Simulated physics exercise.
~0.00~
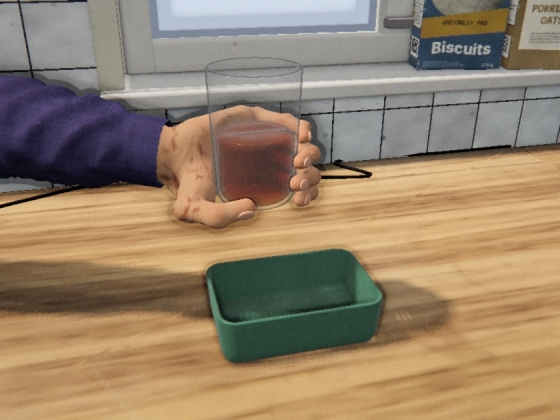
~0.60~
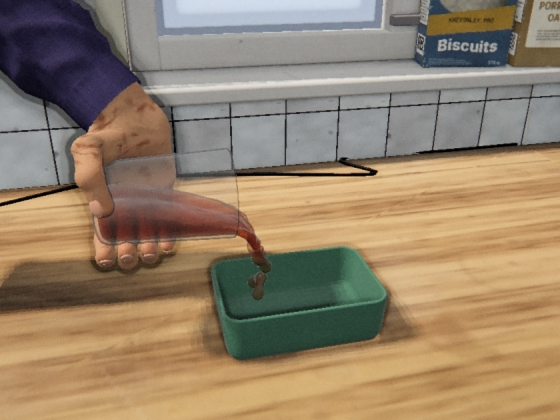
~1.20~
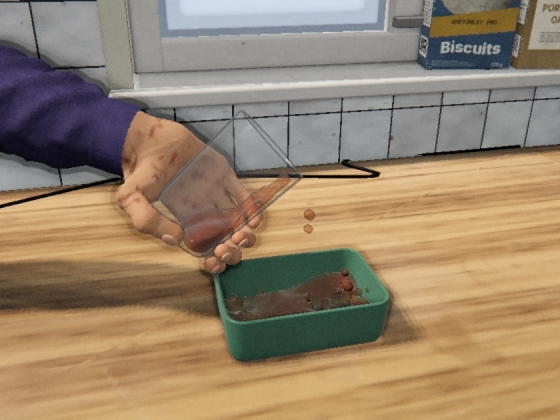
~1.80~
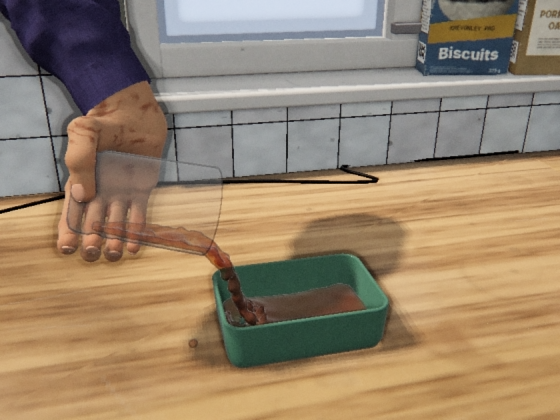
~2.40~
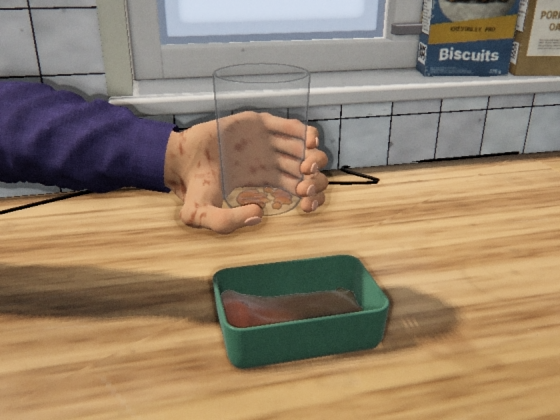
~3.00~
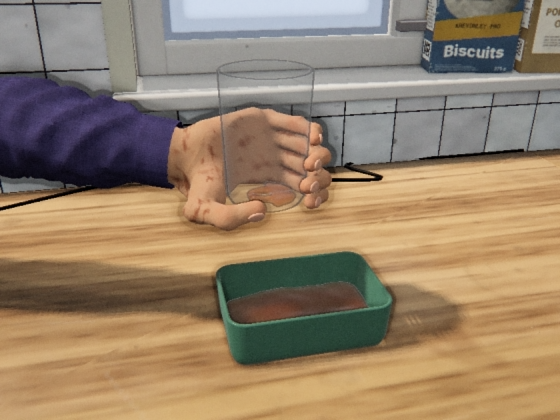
A hand tips reddish-brown tea from a clear tumbler into a green box in two pours, leaving a little in the glass.
